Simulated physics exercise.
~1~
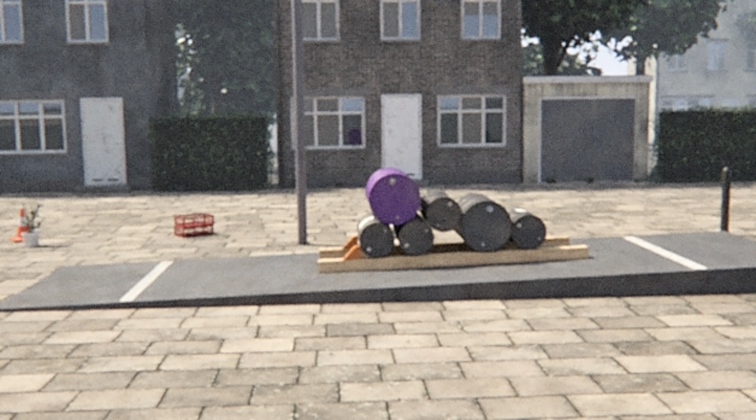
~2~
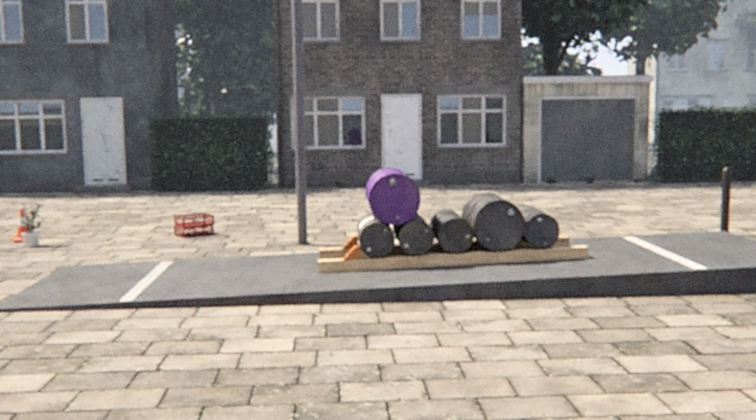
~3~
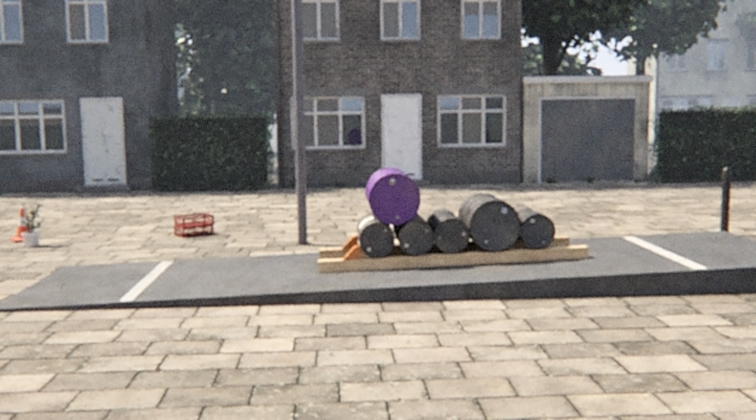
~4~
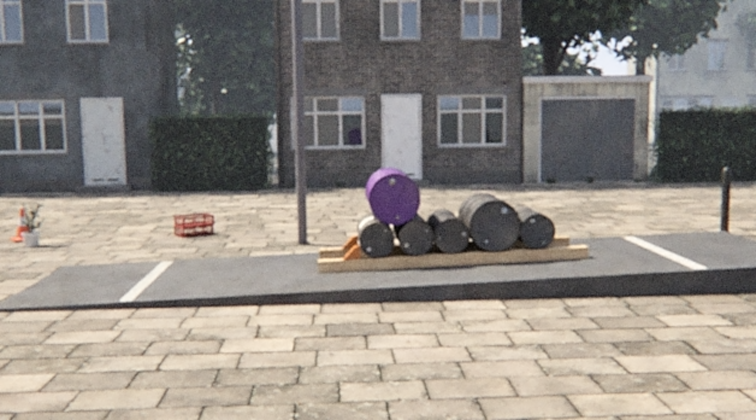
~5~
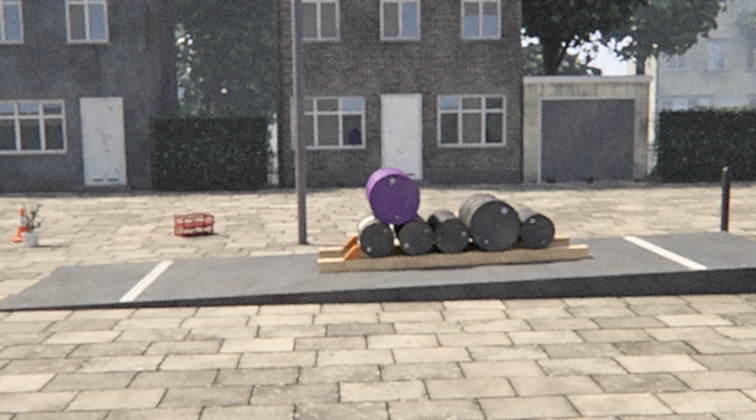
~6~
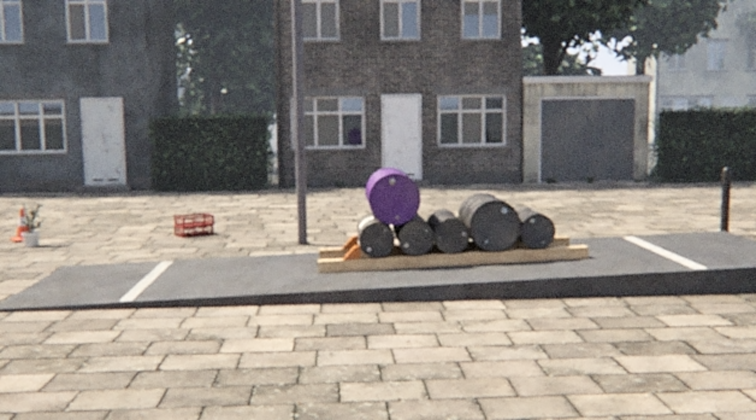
A purple drum sat on top of a row of black drums on a timber base; at the start a black drum dropped down among the others and they shifted slightly right, then everything stayed still, with the purple one still perched on top.
